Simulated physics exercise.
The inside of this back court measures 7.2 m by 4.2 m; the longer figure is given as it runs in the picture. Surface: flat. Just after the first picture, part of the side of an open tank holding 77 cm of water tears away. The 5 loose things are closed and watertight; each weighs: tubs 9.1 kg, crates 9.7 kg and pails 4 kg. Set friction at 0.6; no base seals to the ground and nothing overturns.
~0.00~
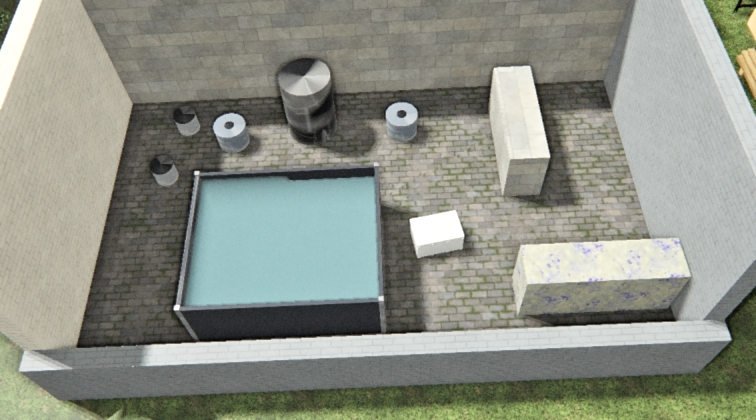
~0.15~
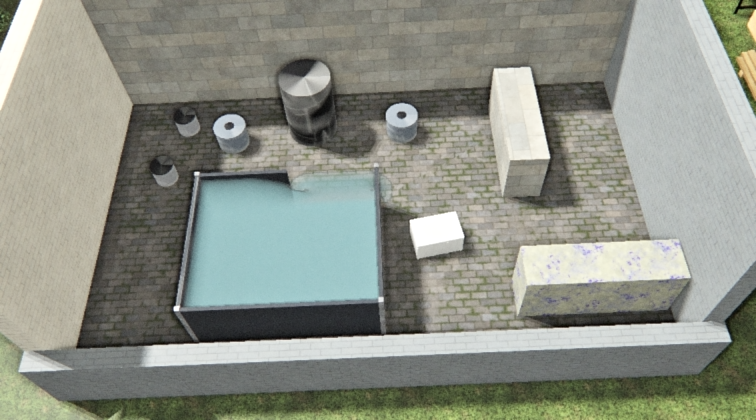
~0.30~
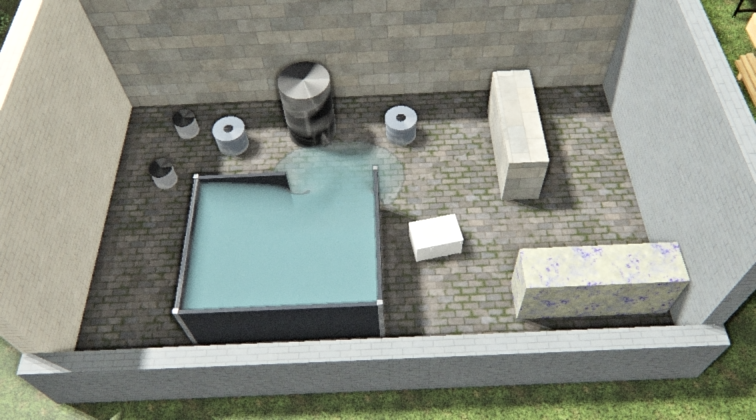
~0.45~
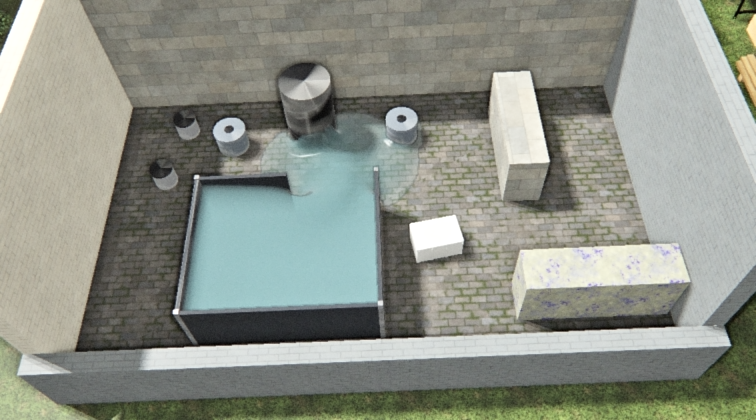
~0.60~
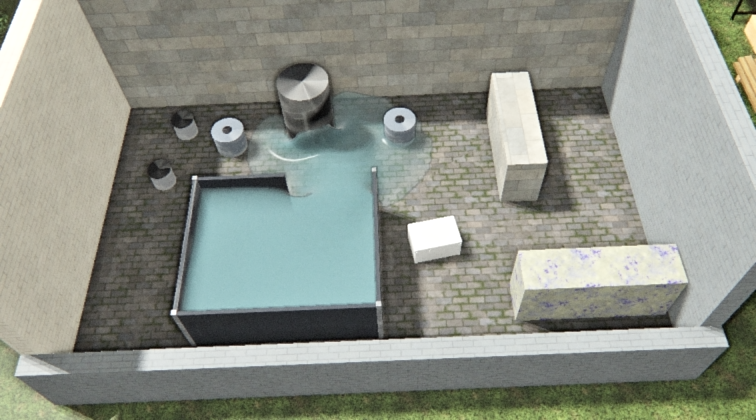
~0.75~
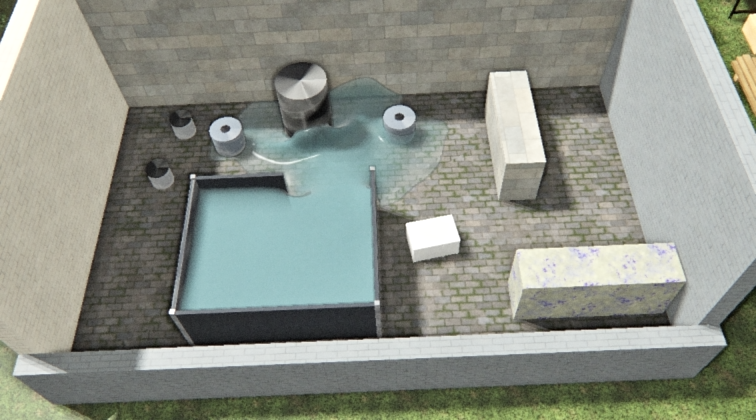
The clip opens on a walled, paved court holding a dark-sided tank full of water, a metal drum, small pails and several pale blocks. Part of the tank's back side gives way, and water pours through the gap, spreading around the drum toward the back wall while the surrounding objects barely move.
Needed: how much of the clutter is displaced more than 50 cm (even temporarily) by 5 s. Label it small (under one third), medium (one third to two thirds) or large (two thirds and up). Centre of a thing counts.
Large.
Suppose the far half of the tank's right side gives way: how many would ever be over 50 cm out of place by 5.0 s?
In that case the number is 1.
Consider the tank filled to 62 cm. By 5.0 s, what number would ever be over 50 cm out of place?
With that change, 5 of them.
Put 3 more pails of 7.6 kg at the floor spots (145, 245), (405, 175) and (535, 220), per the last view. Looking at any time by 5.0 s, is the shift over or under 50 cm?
Beyond it, beyond it, within it.
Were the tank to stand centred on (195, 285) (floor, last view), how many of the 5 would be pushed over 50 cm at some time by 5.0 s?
5.
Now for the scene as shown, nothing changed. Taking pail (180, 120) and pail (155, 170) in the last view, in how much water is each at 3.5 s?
Some 21 cm at the first, some 7 cm at the second.
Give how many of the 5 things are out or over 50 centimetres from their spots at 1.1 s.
At that time I count 1.
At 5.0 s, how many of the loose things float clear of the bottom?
I get 5.
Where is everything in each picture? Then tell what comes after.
The first picture shows a tub at (402, 114) rests on the ground; a crate at (437, 228), on the bottom; water covers 4.0 m2; 0 of 5 have shifted.
The second picture shows a tub at (402, 115), on the bottom; a crate at (437, 229), on the bottom; water covers 4.8 m2; 0 of 5 have shifted.
The third picture shows a tub at (401, 118), on the bottom; a crate at (436, 231), on the bottom; water covers 5.8 m2; 0 of 5 have shifted.
The fourth picture shows a tub at (402, 119) rests on the ground; a crate at (436, 232), on the bottom; water covers 6.7 m2; 0 of 5 have shifted.
The fifth picture shows a tub at (400, 120) rests on the ground; a crate at (435, 233) rests on the ground; 7.6 m2 under water; 0 of 5 have shifted.
The sixth picture shows a tub at (399, 117) rests on the ground, 3 cm from its start; a crate at (433, 232) rests on the ground; water covers 8.3 m2; 0 of 5 have shifted.
After 1.1 s 1 of 5 are over 50 cm from their spots; 1 afloat.
After 2.2 s 4 of 5 are over 50 cm from their spots; 3 afloat.
After 3.5 s 3 of 5 are over 50 cm from their spots; 2 afloat.
After 5.0 s 5 of 5 are over 50 cm from their spots, and 5 have been at some point; 5 afloat.
